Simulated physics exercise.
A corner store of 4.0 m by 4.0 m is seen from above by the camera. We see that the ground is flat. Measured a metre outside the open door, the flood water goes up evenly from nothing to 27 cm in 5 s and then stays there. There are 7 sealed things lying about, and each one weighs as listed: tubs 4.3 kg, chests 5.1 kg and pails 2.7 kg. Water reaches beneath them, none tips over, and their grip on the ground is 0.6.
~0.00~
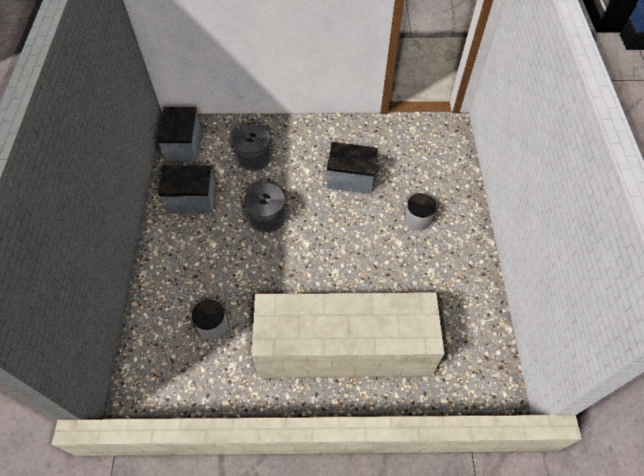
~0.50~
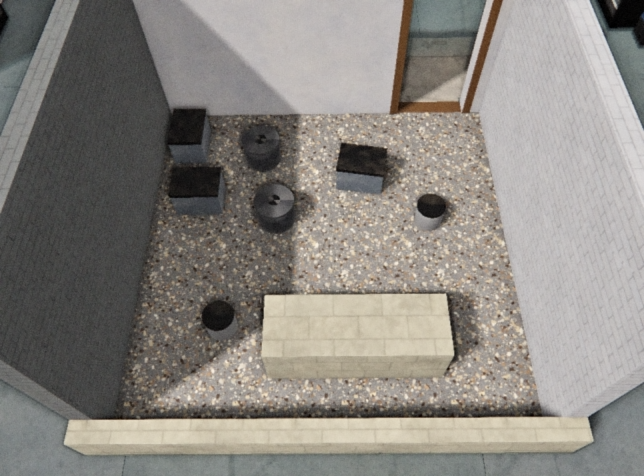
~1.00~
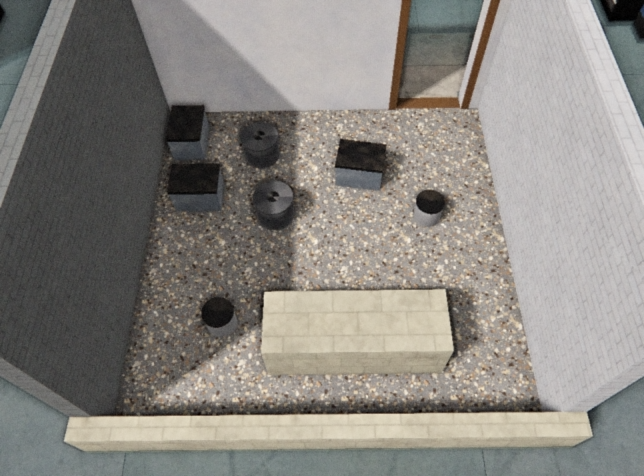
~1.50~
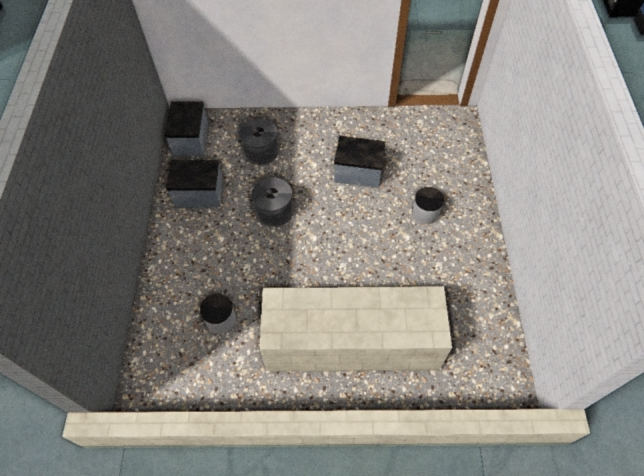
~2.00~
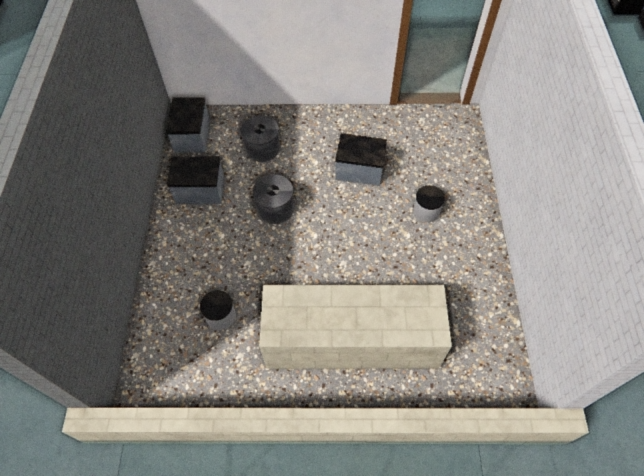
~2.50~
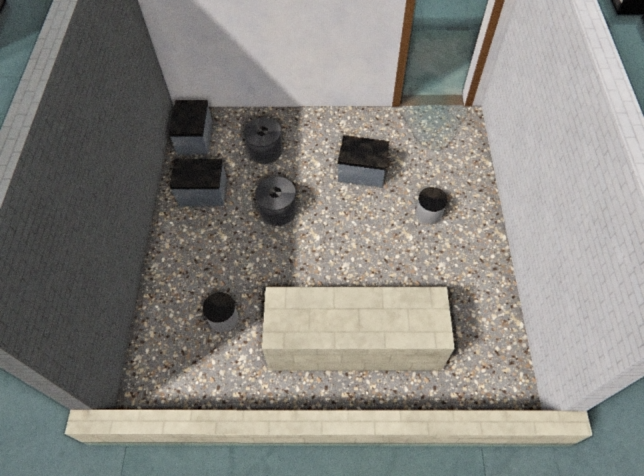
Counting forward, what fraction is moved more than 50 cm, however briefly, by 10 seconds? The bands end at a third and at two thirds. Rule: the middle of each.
Most likely a middling share gets moved that far.
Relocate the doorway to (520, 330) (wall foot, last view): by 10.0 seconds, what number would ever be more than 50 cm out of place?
Then 5 of them would.
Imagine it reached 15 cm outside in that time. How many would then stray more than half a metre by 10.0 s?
The count would be 2.
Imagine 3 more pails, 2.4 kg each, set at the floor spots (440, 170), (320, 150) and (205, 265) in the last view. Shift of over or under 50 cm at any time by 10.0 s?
In order: Above the mark, below the mark, above the mark.
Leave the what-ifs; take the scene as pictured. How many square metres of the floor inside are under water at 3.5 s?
Somewhere around 2.5 m2, roughly.
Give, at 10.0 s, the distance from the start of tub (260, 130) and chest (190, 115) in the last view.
Net displacement, in order: 0 cm; 10 cm.
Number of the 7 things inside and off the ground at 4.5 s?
Just then, the number is 0.
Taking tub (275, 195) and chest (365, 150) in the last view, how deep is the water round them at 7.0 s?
About 2 and 3 cm.
After 3.5 s 0 of 7 are over 50 cm from their spots; 0 afloat.
After 4.5 s 0 of 7 are over 50 cm from their spots; 0 afloat.
After 7.0 s 2 of 7 are over 50 cm from their spots; 2 afloat.
After 10.0 s 3 of 7 are over 50 cm from their spots, and 4 have been at some point; 5 afloat.
